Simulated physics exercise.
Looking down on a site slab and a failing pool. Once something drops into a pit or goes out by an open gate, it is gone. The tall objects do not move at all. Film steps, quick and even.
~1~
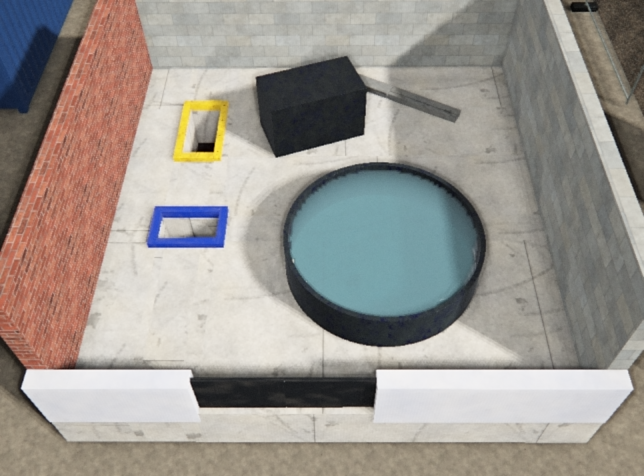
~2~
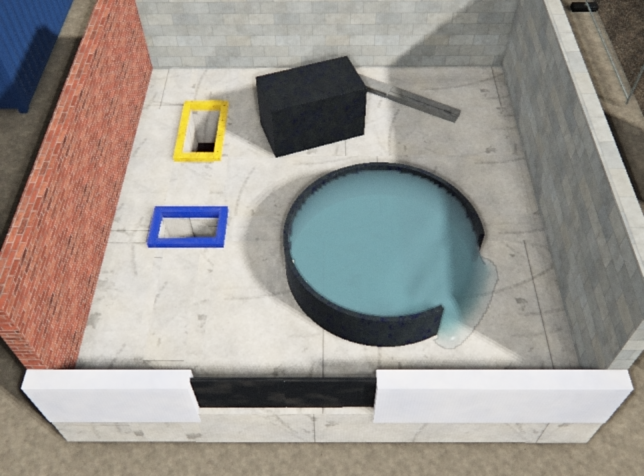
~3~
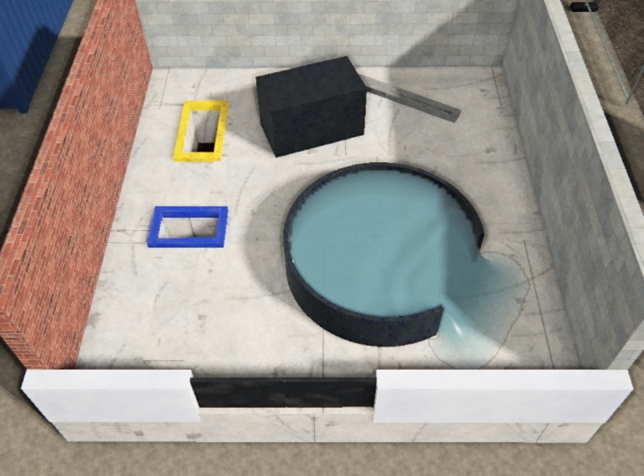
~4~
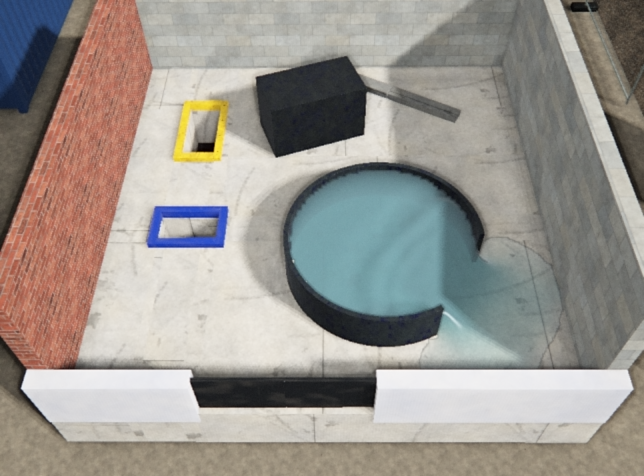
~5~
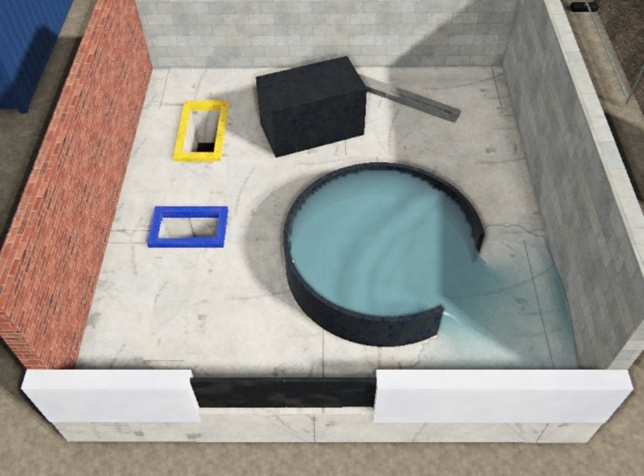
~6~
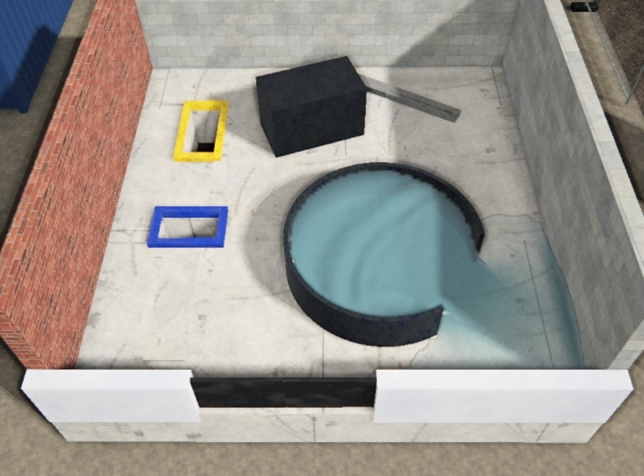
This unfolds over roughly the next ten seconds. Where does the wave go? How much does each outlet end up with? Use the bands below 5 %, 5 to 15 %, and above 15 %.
Once it settles, the gate ends up with below 5 %, the blue pit ends up with below 5 %, the yellow pit ends up with below 5 %.
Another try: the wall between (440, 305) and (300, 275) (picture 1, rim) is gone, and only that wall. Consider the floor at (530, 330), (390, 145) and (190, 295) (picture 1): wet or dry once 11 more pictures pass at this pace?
Result, in sequence: Inundated; untouched by the flood; inundated.
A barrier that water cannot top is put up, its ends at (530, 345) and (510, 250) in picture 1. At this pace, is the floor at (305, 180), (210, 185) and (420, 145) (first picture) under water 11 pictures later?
Running through them in order, the first comes out free from flooding, the second free from flooding and the last taken by the flood.
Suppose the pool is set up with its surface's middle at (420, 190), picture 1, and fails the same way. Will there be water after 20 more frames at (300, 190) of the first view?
There: No water.
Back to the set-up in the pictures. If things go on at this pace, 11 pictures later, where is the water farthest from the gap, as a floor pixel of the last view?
Approximate pixel: (512, 131).
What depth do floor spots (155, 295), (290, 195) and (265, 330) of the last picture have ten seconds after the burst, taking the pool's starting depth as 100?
Around 16, 12 and 10 percent, in that order.
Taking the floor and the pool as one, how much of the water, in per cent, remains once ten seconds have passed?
I reckon around 100 in a hundred.
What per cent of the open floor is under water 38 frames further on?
Roughly 80 per cent.
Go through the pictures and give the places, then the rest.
The first frame shows still water in the round pool at (384, 238).
In the second frame, the front is at (439, 341), out from the gap at (468, 292).
In the third frame, water pours out at (467, 294) and has run to (470, 365).
In the fourth frame, water pours out at (467, 295) and has run to (553, 274).
In the fifth frame, water pours out at (467, 295) and has run to a hidden place.
In the sixth frame, the front is at a hidden place, out from the gap at (467, 295).
A moment on, water covers 10 % of the floor; the gate 0 %, the blue pit 0 %, the yellow pit 0 %.
Next, water covers 20 % of the floor; the gate 0 %, the blue pit 0 %, the yellow pit 0 %.
Then, water covers 50 % of the floor; the gate 0 %, the blue pit 0 %, the yellow pit 0 %.
Later, water covers 80 % of the floor; the gate 0 %, the blue pit 0 %, the yellow pit 0 %.
In the end, water covers 95 % of the floor; the gate 0 %, the blue pit 0 %, the yellow pit 0 %.
